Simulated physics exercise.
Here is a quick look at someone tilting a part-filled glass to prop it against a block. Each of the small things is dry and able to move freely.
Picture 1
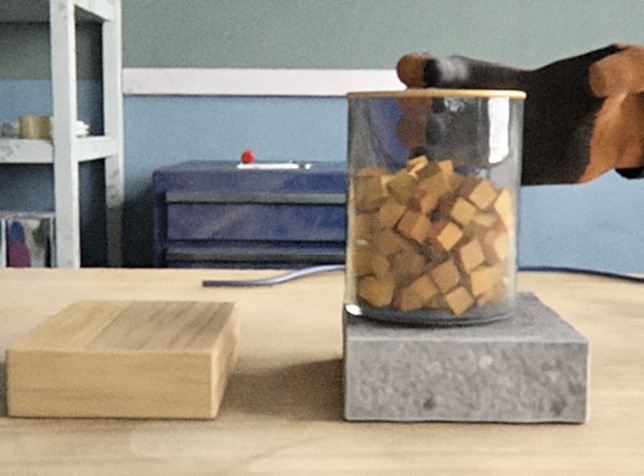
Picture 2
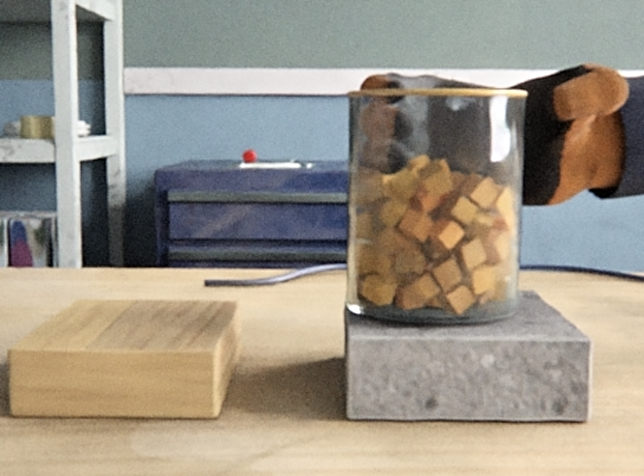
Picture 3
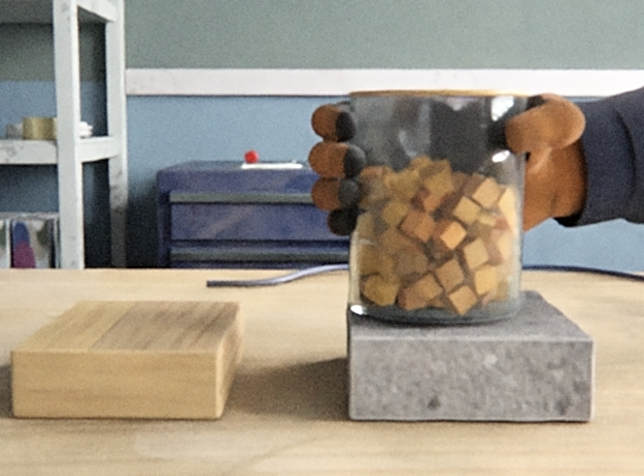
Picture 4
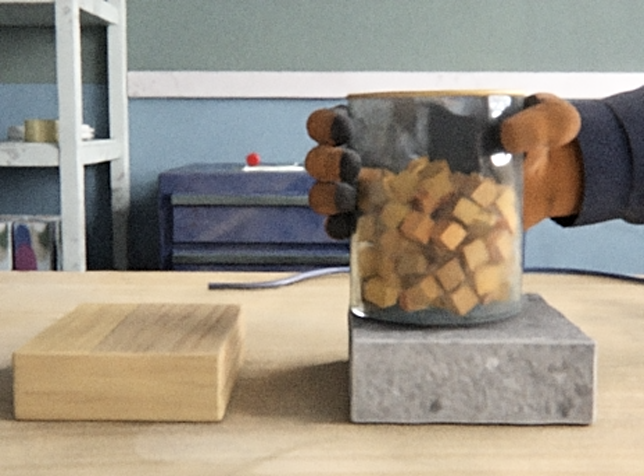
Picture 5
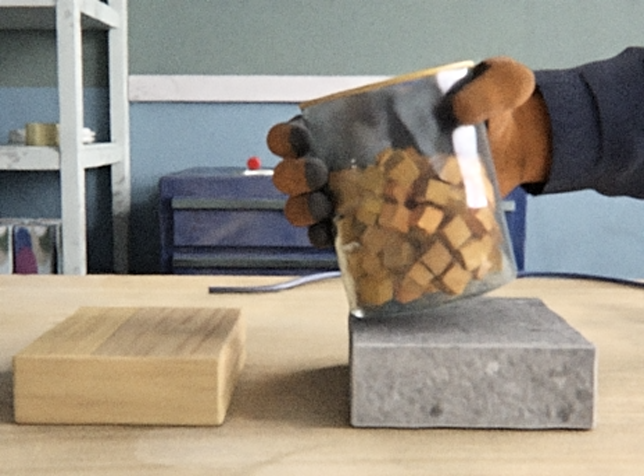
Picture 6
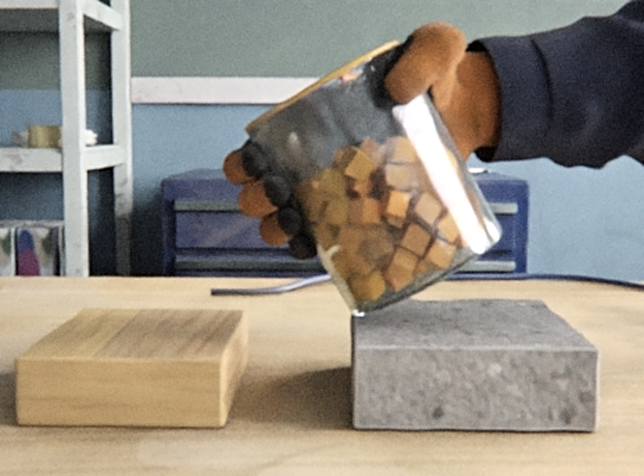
On a wooden table, a gloved hand grips a jar of cubes and tilts it left.
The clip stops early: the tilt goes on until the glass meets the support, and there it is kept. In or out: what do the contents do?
The contents of the glass escape, at least partly.
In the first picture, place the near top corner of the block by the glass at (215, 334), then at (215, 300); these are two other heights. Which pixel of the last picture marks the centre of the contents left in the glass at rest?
(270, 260), then (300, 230).
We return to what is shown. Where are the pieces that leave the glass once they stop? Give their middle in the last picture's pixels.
My best guess is that the centre lands close to (101, 317).
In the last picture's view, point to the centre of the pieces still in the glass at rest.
Roughly (246, 276).
Then, 0.26 s past the last view, the glass leans 50°; everything is still inside.
Then, 0.59 s past the last view, the glass leans 76°; everything is still inside.
Then, 0.95 s past the last view, the glass rests on the block at 98°; a small part of the croutons out of it.
Finally, the glass rests on the block at 98°; a small part of the croutons out of it.
